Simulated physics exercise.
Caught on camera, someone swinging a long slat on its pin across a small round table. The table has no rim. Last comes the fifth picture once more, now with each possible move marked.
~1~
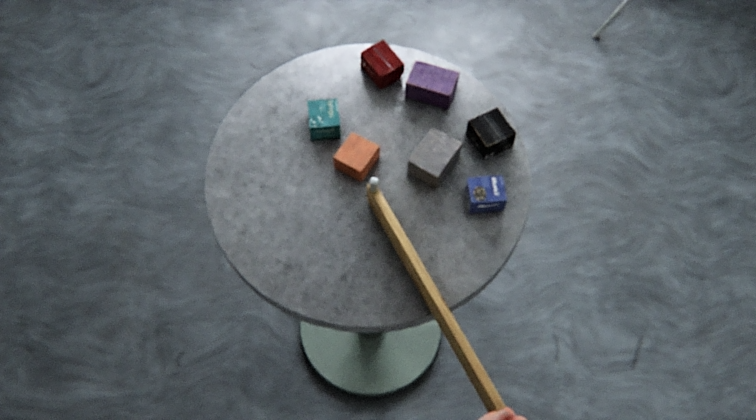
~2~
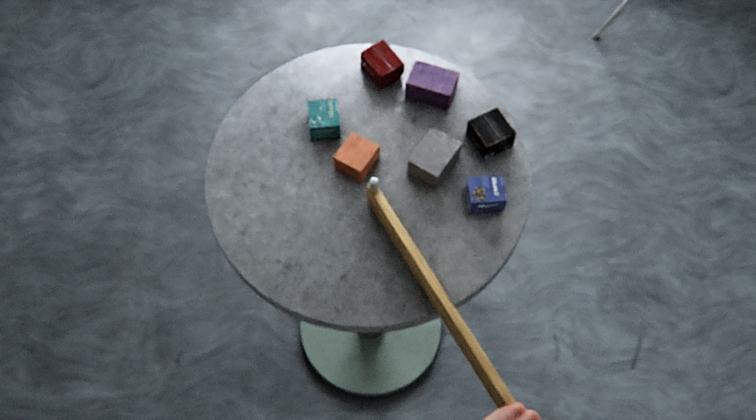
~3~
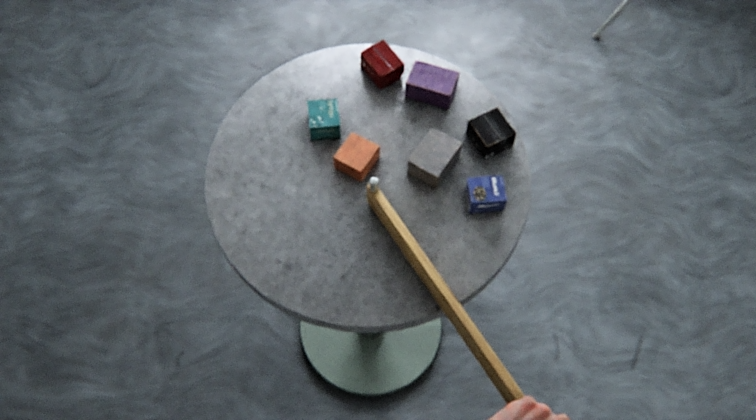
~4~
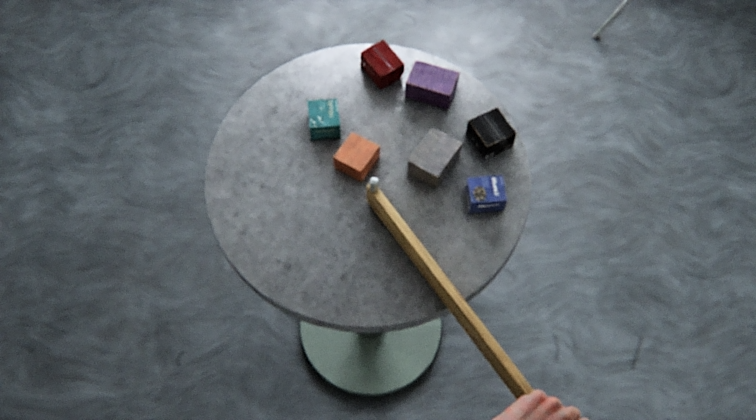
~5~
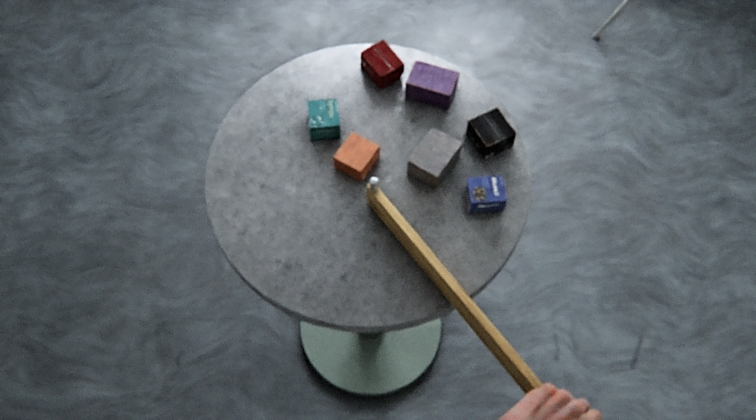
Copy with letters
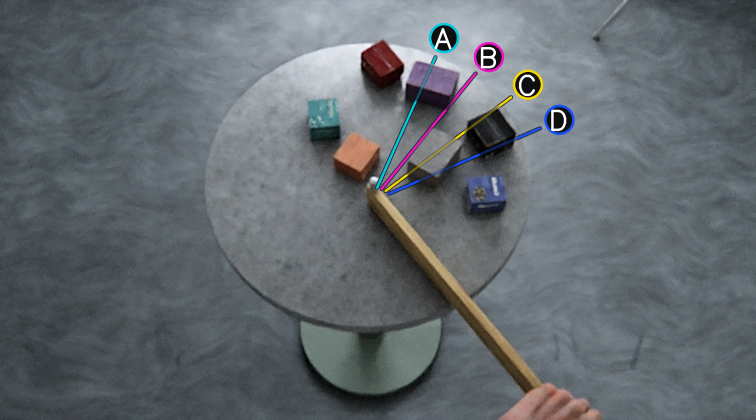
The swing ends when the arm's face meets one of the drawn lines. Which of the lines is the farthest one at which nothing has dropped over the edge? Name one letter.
A.
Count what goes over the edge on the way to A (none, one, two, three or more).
By then, none.
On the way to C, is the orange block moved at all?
By then, no.
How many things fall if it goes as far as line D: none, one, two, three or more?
The count is none.
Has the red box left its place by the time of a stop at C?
No.
On the marked copy, A at (408, 119); B at (430, 129); C at (451, 142); D at (466, 160).
With A. Early on, arm (477, 205); black box (491, 133); red box (382, 65).
Further on, arm (457, 140); black box (483, 107); blue packet (454, 133).
At the end, arm (410, 109); red box (332, 47); purple block (370, 61); nothing has fallen.
As for the rest, B is safe but short; C is safe but short; D is safe but short.
